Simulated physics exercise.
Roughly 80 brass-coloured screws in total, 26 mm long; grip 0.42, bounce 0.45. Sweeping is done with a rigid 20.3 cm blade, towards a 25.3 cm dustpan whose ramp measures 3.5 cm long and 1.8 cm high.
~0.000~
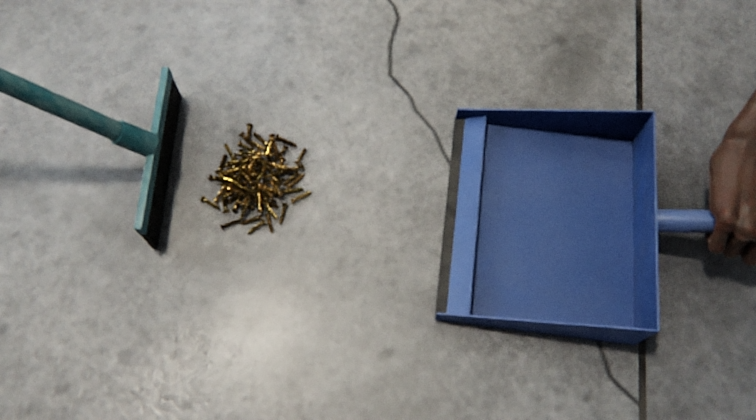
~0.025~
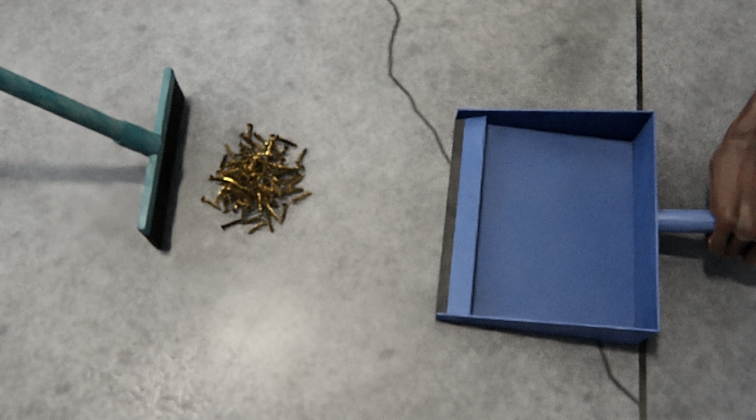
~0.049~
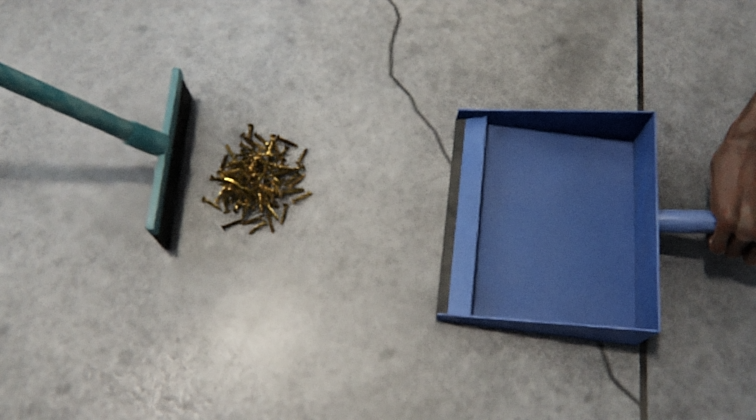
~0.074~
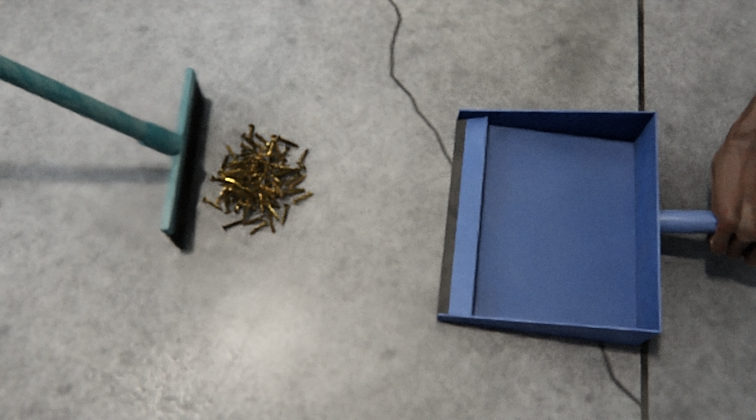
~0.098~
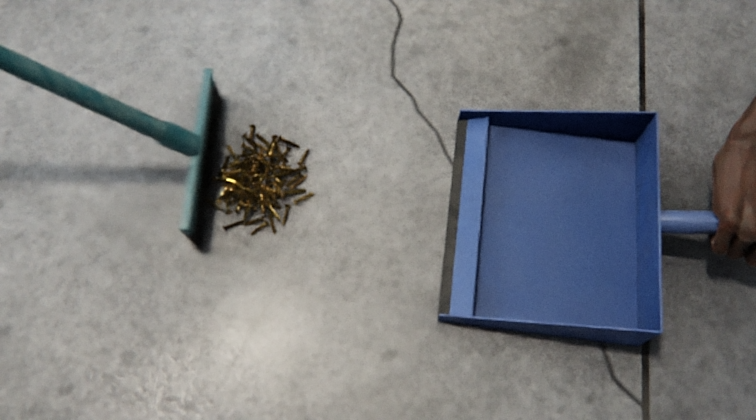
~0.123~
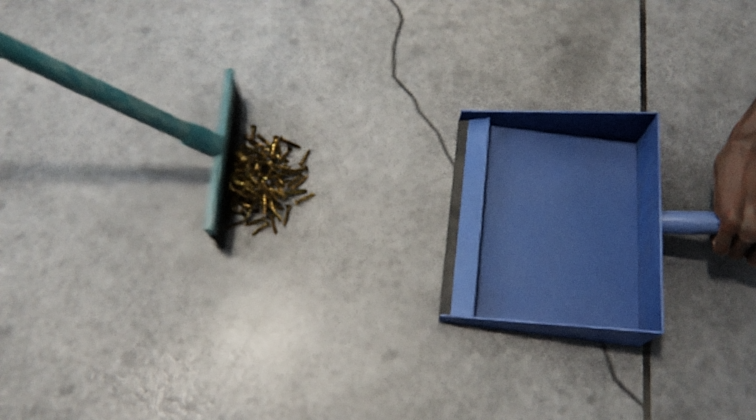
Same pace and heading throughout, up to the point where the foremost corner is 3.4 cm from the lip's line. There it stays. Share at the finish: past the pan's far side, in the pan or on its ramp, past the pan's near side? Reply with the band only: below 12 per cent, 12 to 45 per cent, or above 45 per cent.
Far side: Below 12 per cent; pan: 12 to 45 per cent; near side: Below 12 per cent.
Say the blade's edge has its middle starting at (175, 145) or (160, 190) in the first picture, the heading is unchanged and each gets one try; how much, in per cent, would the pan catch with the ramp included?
Estimates: 35 percent and 30 percent.
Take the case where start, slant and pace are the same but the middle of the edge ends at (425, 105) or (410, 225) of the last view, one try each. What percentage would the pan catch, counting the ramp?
Some 25 and 35 per cent.
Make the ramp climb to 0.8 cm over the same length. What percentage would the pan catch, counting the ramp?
That would give something like 50 per cent.
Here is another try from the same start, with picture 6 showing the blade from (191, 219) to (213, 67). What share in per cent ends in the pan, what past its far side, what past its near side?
Pan 10 % / far 25 % / near 0 %.
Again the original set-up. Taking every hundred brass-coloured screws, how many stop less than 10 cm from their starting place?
That share is some 0 percent.
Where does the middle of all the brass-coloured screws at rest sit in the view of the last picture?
When it all comes to rest, the middle is near (453, 176).
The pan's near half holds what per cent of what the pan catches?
I'd put it at around 10 per cent.
Then, at 0.25 s, middle of the blade 15 cm from the lip; 0 % over the lip, far side 0 %, near side 0 %.
After 0.34 s, middle of the blade 7 cm from the lip; 0 % over the lip, far side 5 %, near side 0 %.
After 0.56 s, middle of the blade 4 cm from the lip; 40 % over the lip, far side 5 %, near side 0 %.
At rest (1.3 s), far side 5 %, pan 30 %, near side 0 %, in front of the lip or behind the blade 65 %.
